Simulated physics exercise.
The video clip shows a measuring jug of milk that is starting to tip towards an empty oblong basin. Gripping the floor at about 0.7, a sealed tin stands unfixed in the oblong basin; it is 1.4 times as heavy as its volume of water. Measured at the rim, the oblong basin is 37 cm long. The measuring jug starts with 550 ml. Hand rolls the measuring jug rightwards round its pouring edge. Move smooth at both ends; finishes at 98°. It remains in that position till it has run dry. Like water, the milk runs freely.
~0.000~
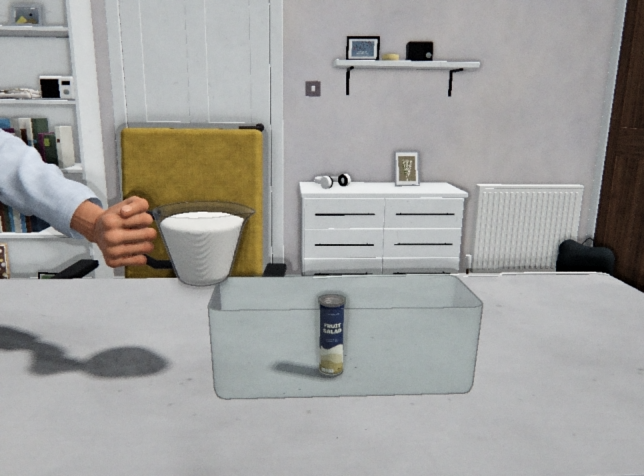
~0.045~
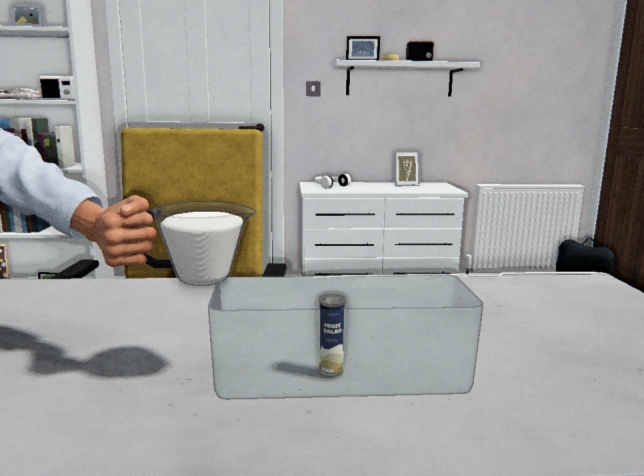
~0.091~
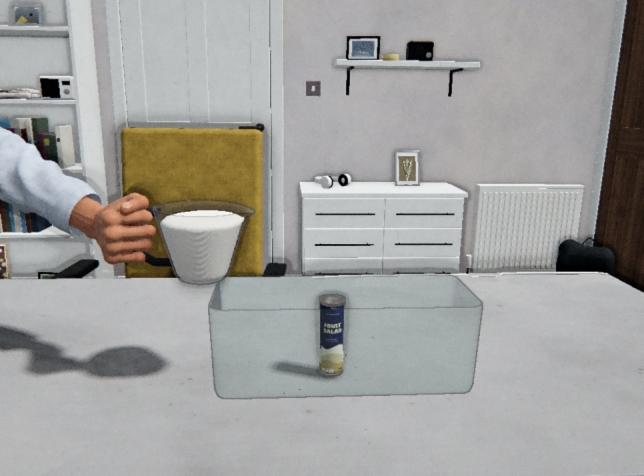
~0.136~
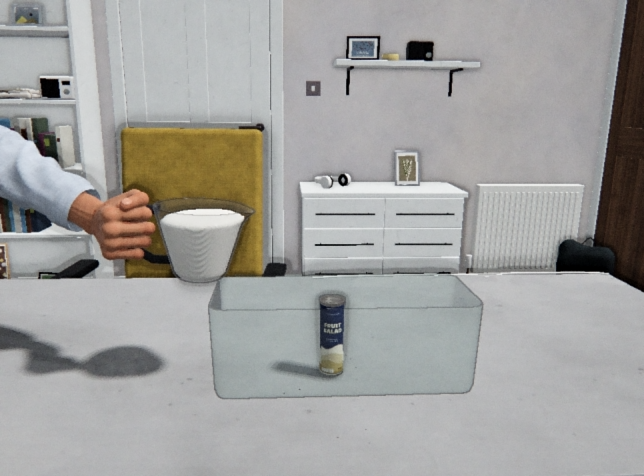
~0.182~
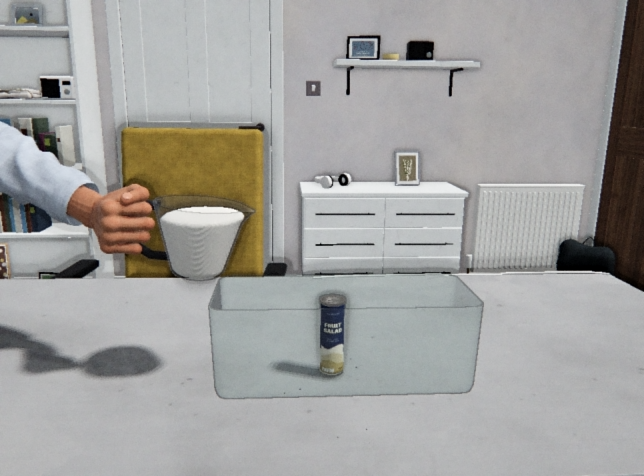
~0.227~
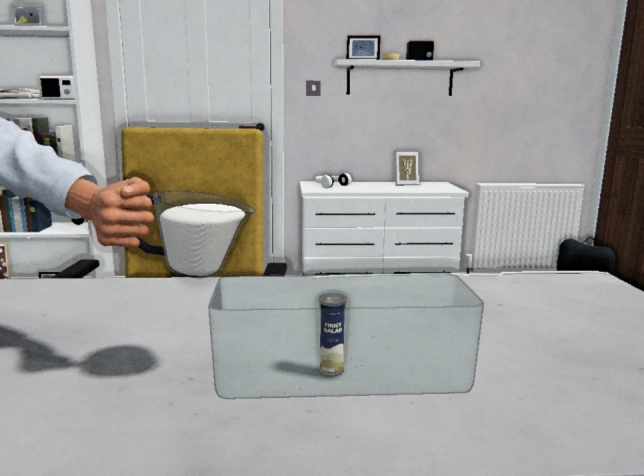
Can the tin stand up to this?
I reckon it can't hold on.
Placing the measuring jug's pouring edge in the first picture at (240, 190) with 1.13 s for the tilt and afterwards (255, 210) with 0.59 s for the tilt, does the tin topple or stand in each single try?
The tin stays vertical the first time and stays vertical the second time.
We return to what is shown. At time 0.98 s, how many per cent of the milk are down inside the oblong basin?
It works out near 60 per cent.
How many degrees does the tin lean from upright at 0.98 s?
About 5 degrees.
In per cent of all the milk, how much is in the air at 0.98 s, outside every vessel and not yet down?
Roughly 24 %.
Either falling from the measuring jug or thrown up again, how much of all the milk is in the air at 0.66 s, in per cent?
Around 22 in a hundred.
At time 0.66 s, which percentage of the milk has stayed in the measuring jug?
Roughly 72 per cent.
Then, 0.66 s in, the tilt is 59° and 72 per cent is still to pour; the tin stands where it began.
Then, 0.98 s in, the tilt is 92° and 15 per cent is still to pour; the tin leans 6°.
Then, 1.31 s in, the tilt is 98° and 0 per cent is still to pour; the tin lies on its side.
Then, 1.67 s in, the tilt is 98° and 0 per cent is still to pour; the tin lies on its side.
Finally, the tin lies on its side.
